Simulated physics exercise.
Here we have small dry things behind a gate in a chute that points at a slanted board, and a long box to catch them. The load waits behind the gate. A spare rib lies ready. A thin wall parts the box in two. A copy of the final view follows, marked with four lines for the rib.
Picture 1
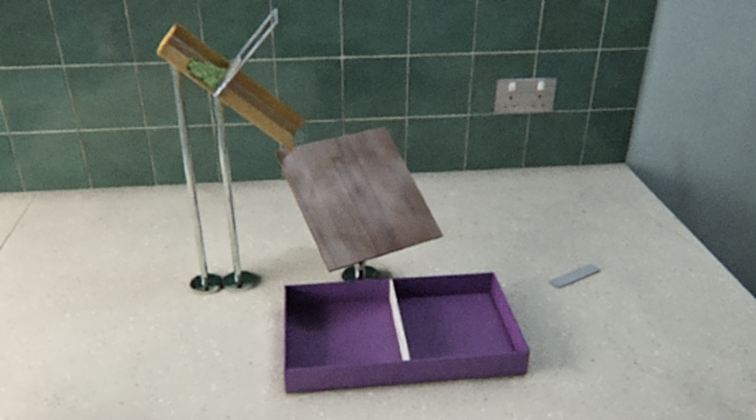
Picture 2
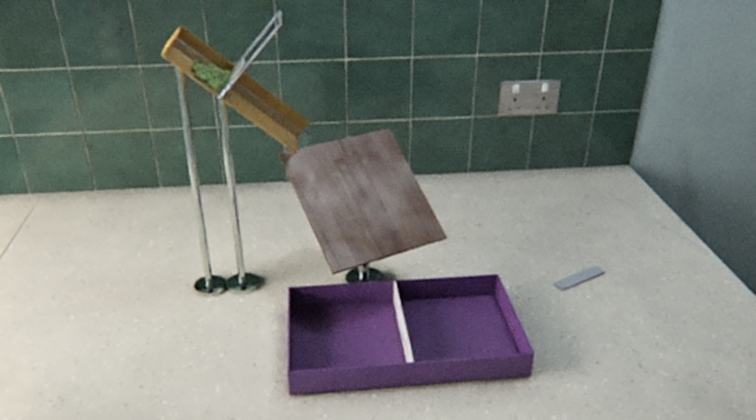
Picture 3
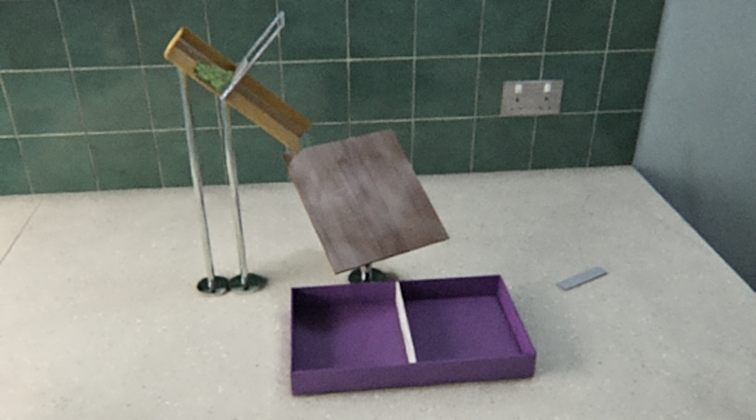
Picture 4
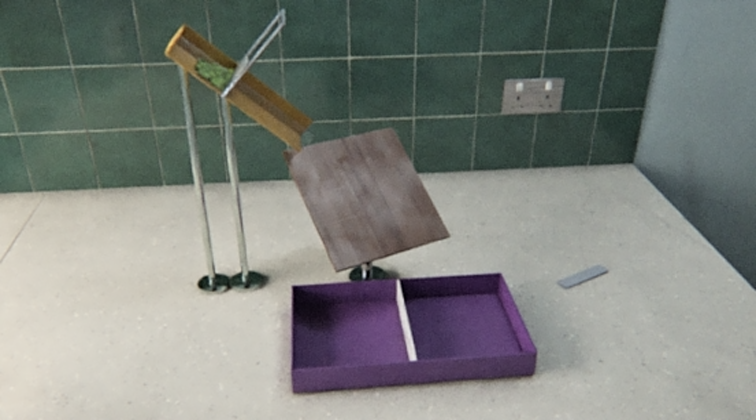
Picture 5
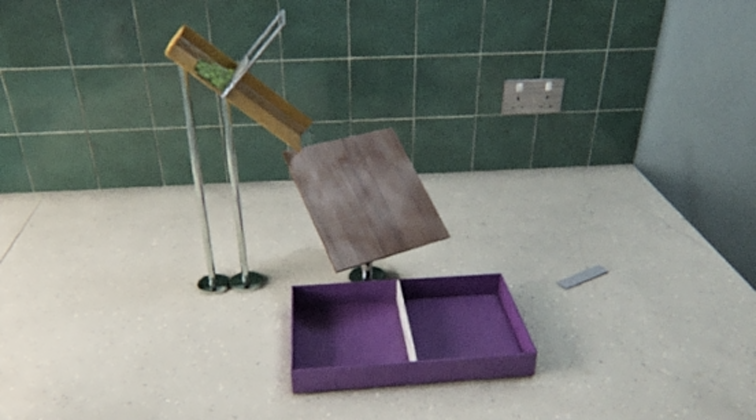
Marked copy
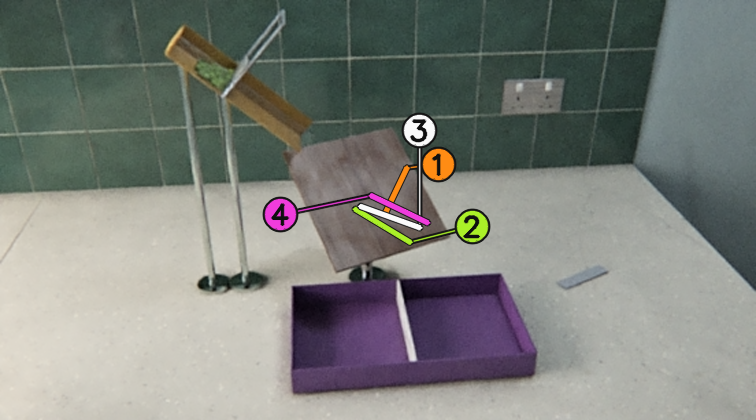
On a pale counter against green tiles, small green things sat behind a gate in a sloping chute above a slanted board and a divided purple box, and nothing moved except the view shifting slightly.
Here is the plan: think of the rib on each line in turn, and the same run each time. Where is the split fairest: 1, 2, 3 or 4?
Best: 1.
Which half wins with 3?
The right half.
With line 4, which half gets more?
The right half.
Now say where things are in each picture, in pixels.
In the first picture, load behind the gate (207, 76), dried peas; lip of the chute (293, 144), sloping fairly steeply.
In the second picture, middle of the board (363, 195), tilted fairly steeply; middle of its low edge (393, 255); of its high edge (336, 140).
In the third picture, front corners of the box (291, 372) and (536, 354); front end of its middle wall (416, 363); gate still shut (242, 68).
In the fourth picture, middle of the load (215, 77); lip (300, 144).
In the fifth picture, middle of the load (215, 77); lip (300, 145).
On the marked copy, line 1 from (406, 168) to (385, 212); line 2 from (355, 209) to (410, 242); line 3 from (360, 206) to (419, 227); line 4 from (371, 195) to (427, 222).
With 1, of what is caught, roughly half in the left half, roughly half in the right.
With 2, of what is caught, about a tenth in the left half, almost all in the right.
With 3, of what is caught, roughly a quarter in the left half, the larger part in the right.
With 4, of what is caught, about a tenth in the left half, the larger part in the right.
